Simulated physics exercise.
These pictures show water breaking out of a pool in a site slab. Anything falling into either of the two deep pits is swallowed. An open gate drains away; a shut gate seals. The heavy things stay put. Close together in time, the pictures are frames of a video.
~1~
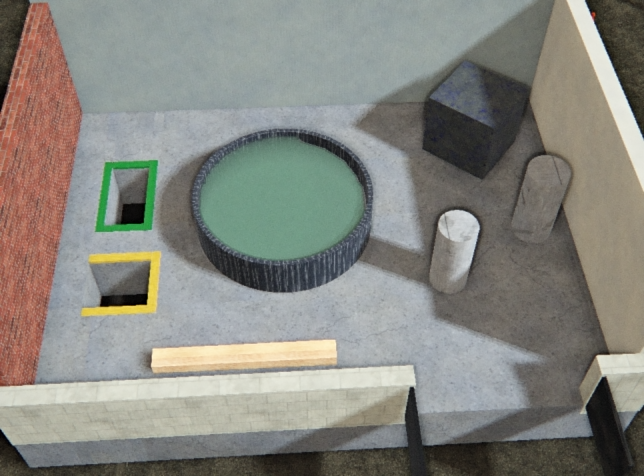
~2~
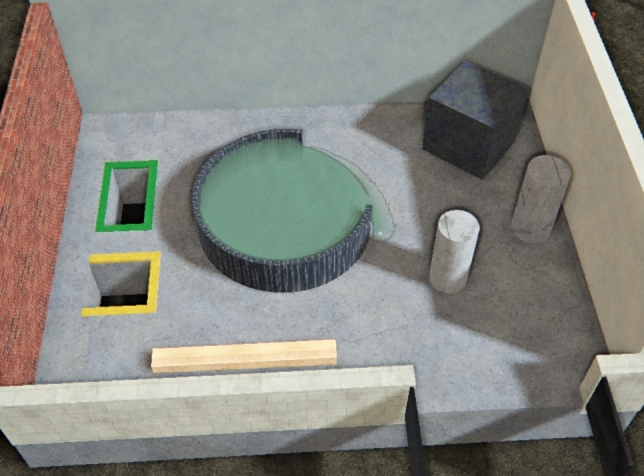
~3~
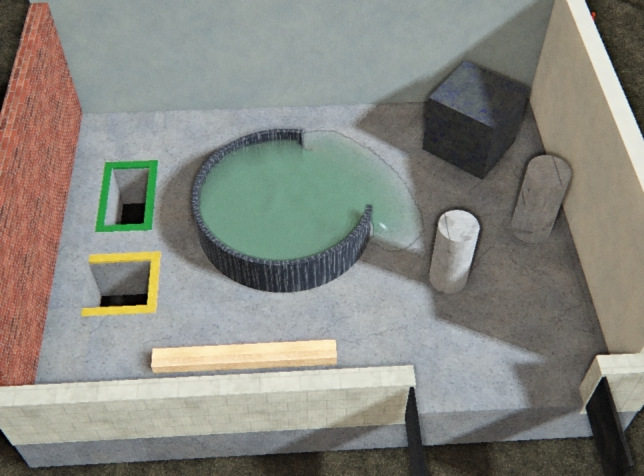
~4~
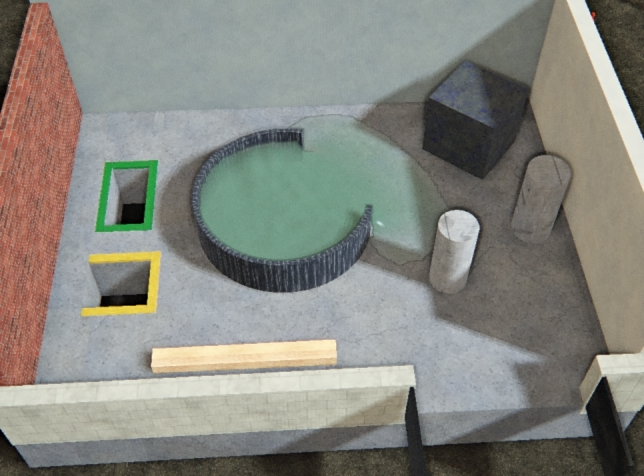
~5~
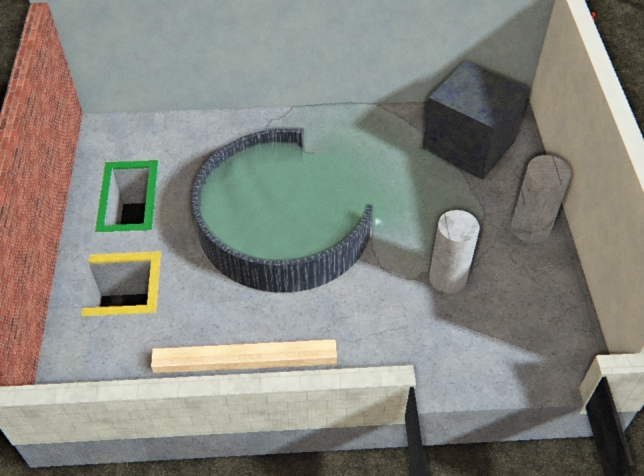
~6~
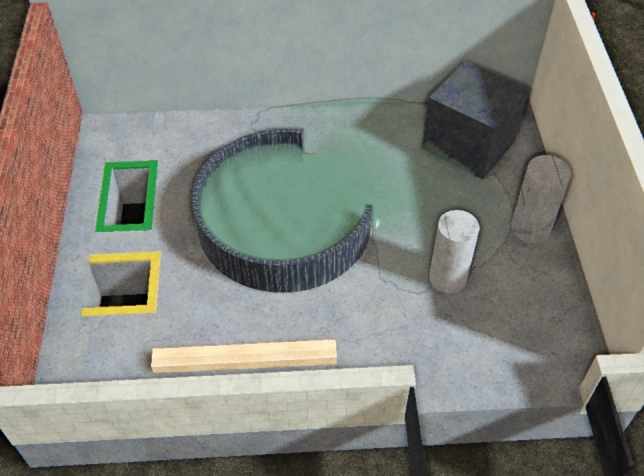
Round dark-walled tank opening on its right side, green water pouring through the gap and spreading across the grey slab around a pale cylinder.
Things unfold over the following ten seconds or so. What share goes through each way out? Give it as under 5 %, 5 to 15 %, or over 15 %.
My prediction: The gate pulls in a good deal - past fifteen per cent; the green pit pulls in a so-so amount - five to fifteen per cent; the yellow pit pulls in barely a drop - beneath five per cent.
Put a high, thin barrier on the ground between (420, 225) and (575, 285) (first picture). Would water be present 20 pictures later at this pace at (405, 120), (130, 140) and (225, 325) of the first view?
Listed order - wet, dry, dry.
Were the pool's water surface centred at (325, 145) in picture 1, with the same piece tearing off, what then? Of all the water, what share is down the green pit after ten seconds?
So the green pit gets 2 in a hundred.
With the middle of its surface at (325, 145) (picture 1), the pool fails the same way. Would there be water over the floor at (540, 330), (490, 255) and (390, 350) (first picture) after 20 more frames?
Outcome, in sequence: Wetted, wetted, unwetted.
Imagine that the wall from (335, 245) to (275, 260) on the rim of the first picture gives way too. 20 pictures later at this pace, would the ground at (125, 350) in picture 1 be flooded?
Result - sodden.
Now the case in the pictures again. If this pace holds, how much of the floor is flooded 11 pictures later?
By my count, 35 percent.
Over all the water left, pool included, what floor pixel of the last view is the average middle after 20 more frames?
(404, 192).
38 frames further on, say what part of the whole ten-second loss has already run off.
Around 45 % of the total, roughly.
A moment on, water covers 30 % of the floor; the gate 0 %, the green pit 0 %, the yellow pit 0 %.
Next, water covers 35 % of the floor; the gate 0 %, the green pit 0 %, the yellow pit 0 %.
Then, water covers 50 % of the floor; the gate 1 %, the green pit 0 %, the yellow pit 0 %.
Later, water covers 65 % of the floor; the gate 14 %, the green pit 2 %, the yellow pit 0 %.
In the end, water covers 85 % of the floor; the gate 28 %, the green pit 7 %, the yellow pit 1 %.
